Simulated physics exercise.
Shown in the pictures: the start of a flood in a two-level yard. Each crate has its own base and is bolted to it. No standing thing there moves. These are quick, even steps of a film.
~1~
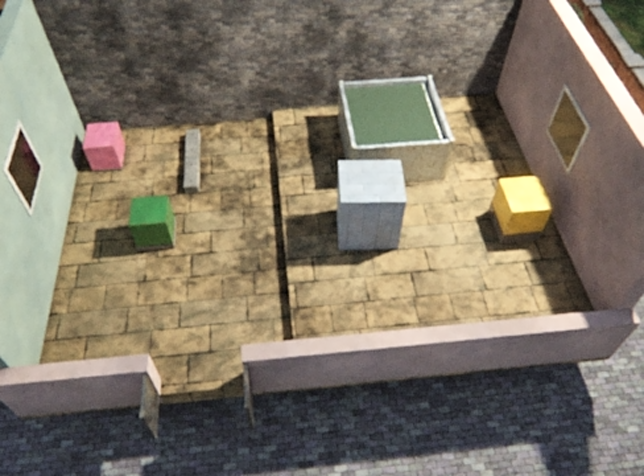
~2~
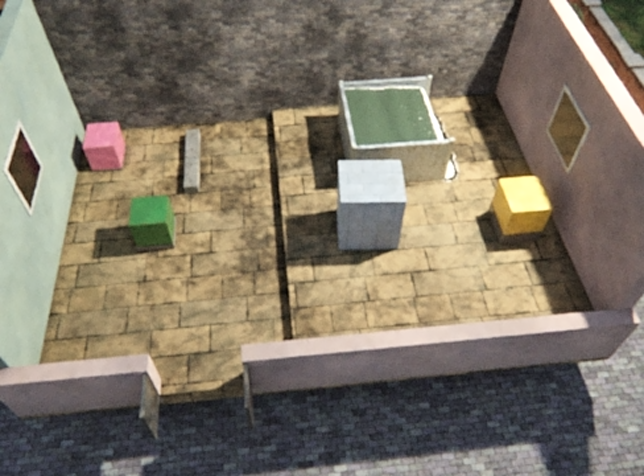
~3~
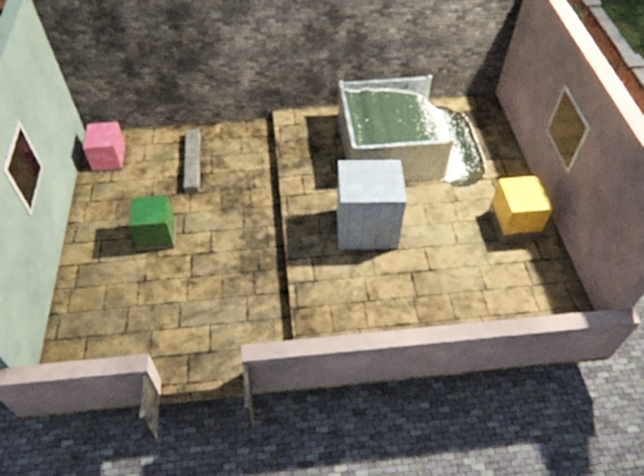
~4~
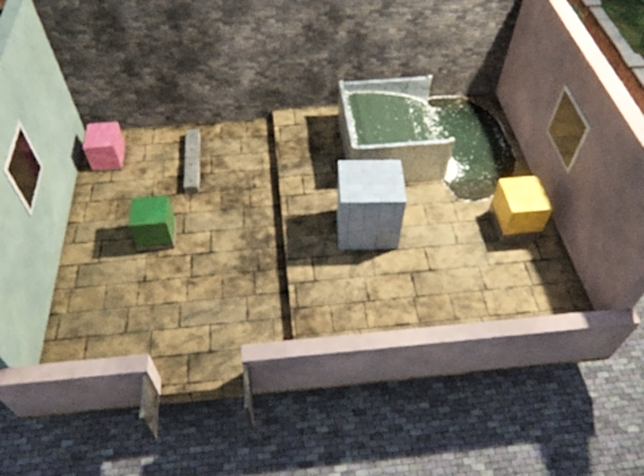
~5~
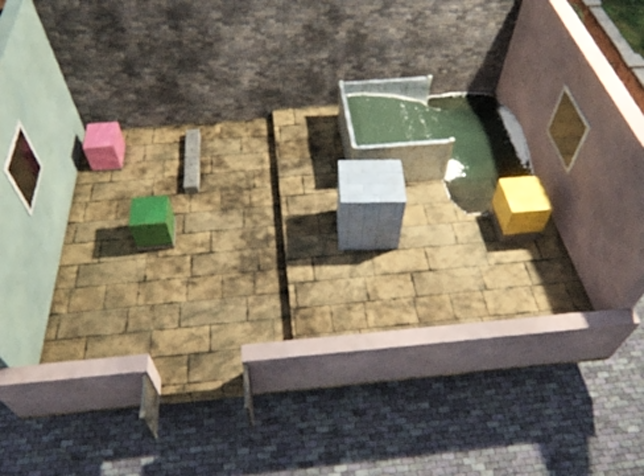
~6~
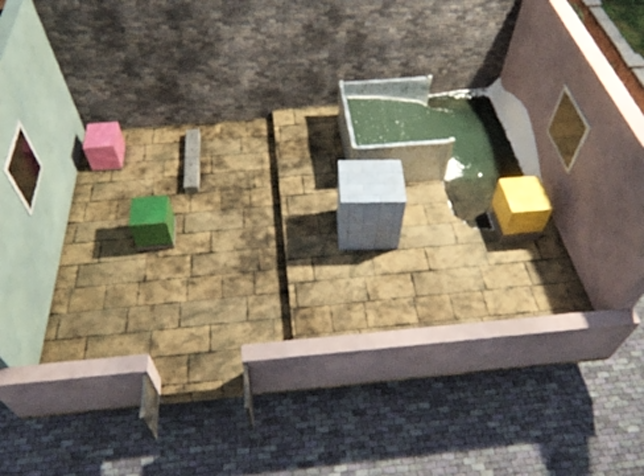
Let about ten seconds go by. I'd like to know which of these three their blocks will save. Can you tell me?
In order: The pink crate comes out wet; the green crate comes out dry; the yellow crate comes out wet.
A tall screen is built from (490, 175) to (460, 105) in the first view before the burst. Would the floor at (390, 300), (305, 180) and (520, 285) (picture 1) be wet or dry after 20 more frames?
One by one: Soaked, spared, soaked.
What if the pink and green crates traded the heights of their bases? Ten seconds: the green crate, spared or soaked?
Well, the green one is inundated then.
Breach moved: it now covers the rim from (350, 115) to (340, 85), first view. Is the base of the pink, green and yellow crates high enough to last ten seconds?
As I read it, the pink one gets reached; the green one gets reached; finally the yellow one is never reached.
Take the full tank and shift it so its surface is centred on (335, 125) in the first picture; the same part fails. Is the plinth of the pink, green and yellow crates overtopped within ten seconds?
Going through them: Pink crate is overrun, green crate is not reached, yellow crate is overrun.
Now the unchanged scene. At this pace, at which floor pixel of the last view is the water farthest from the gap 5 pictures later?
Close to (577, 296).
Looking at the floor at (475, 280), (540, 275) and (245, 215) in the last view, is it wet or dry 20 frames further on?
Going through them in order, I'd call them drenched, drenched and clear.
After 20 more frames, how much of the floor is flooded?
That's roughly 50 per cent.
A moment on, water covers 15 % of the floor; the pink crate not reached, the green crate not reached, the yellow crate water round its plinth.
Next, water covers 20 % of the floor; the pink crate not reached, the green crate not reached, the yellow crate water round its plinth.
Then, water covers 50 % of the floor; the pink crate not reached, the green crate not reached, the yellow crate water round its plinth.
Later, water covers 80 % of the floor; the pink crate water round its plinth, the green crate water round its plinth, the yellow crate water round its plinth.
In the end, water covers 90 % of the floor; the pink crate was topped, the green crate stayed above the water, the yellow crate was topped.
